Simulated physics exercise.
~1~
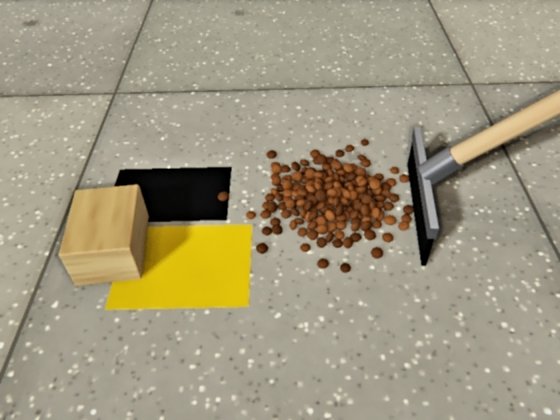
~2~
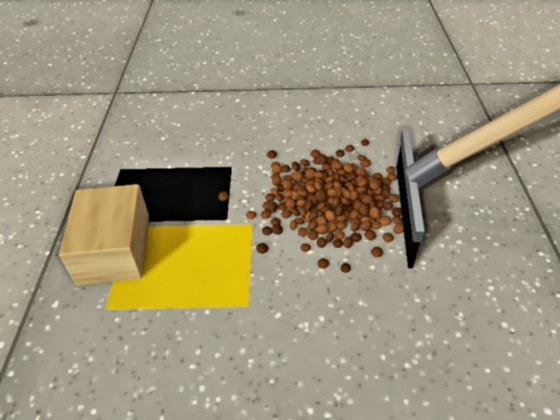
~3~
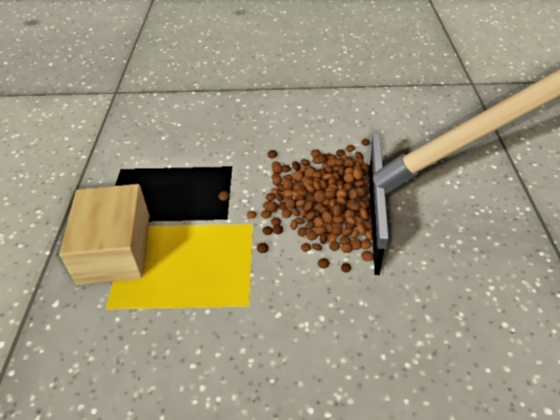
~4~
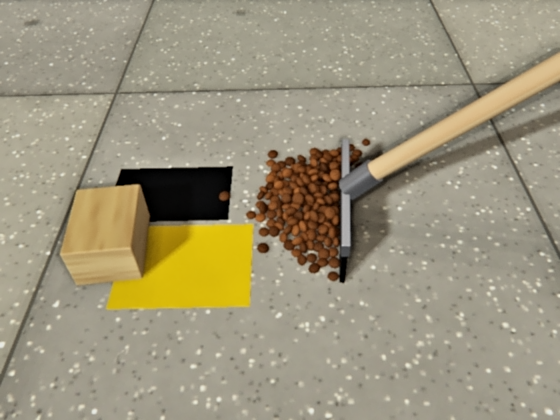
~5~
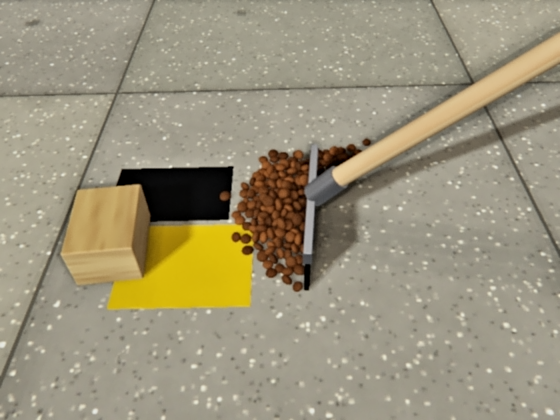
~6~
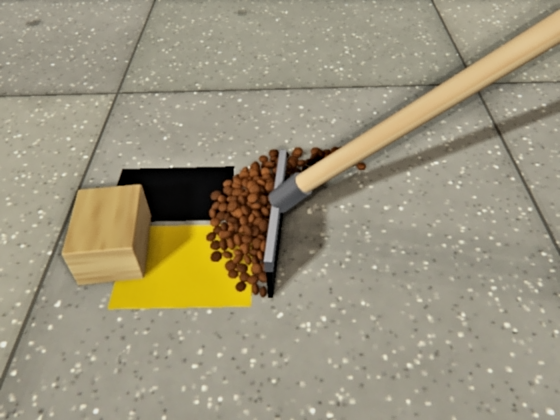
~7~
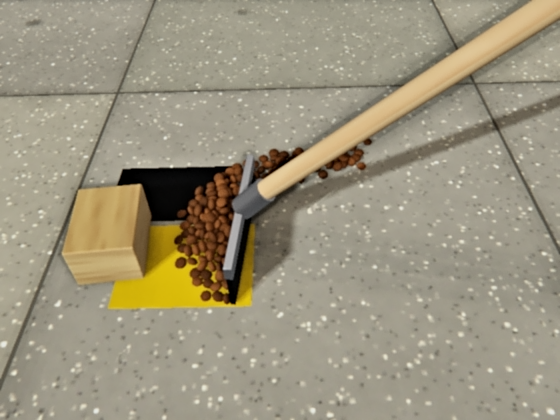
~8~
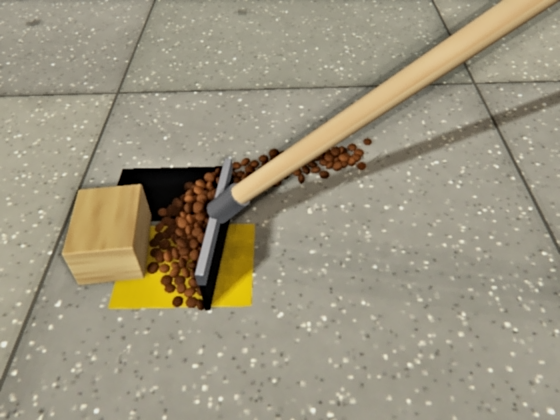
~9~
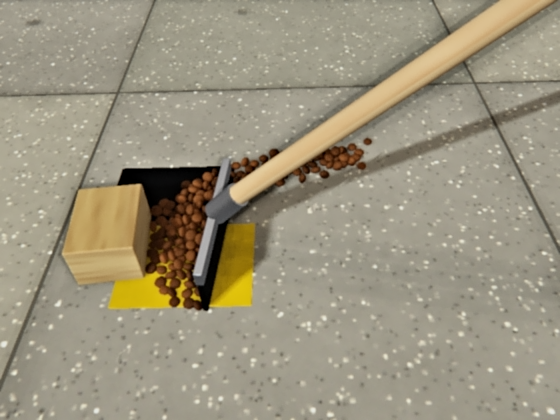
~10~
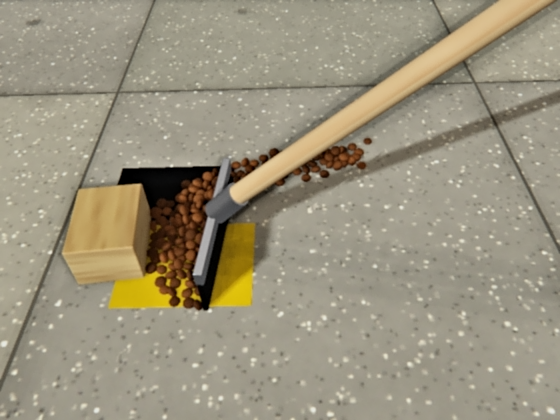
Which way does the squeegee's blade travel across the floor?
The blade travels to the left, pushing brown pieces toward the wooden block.
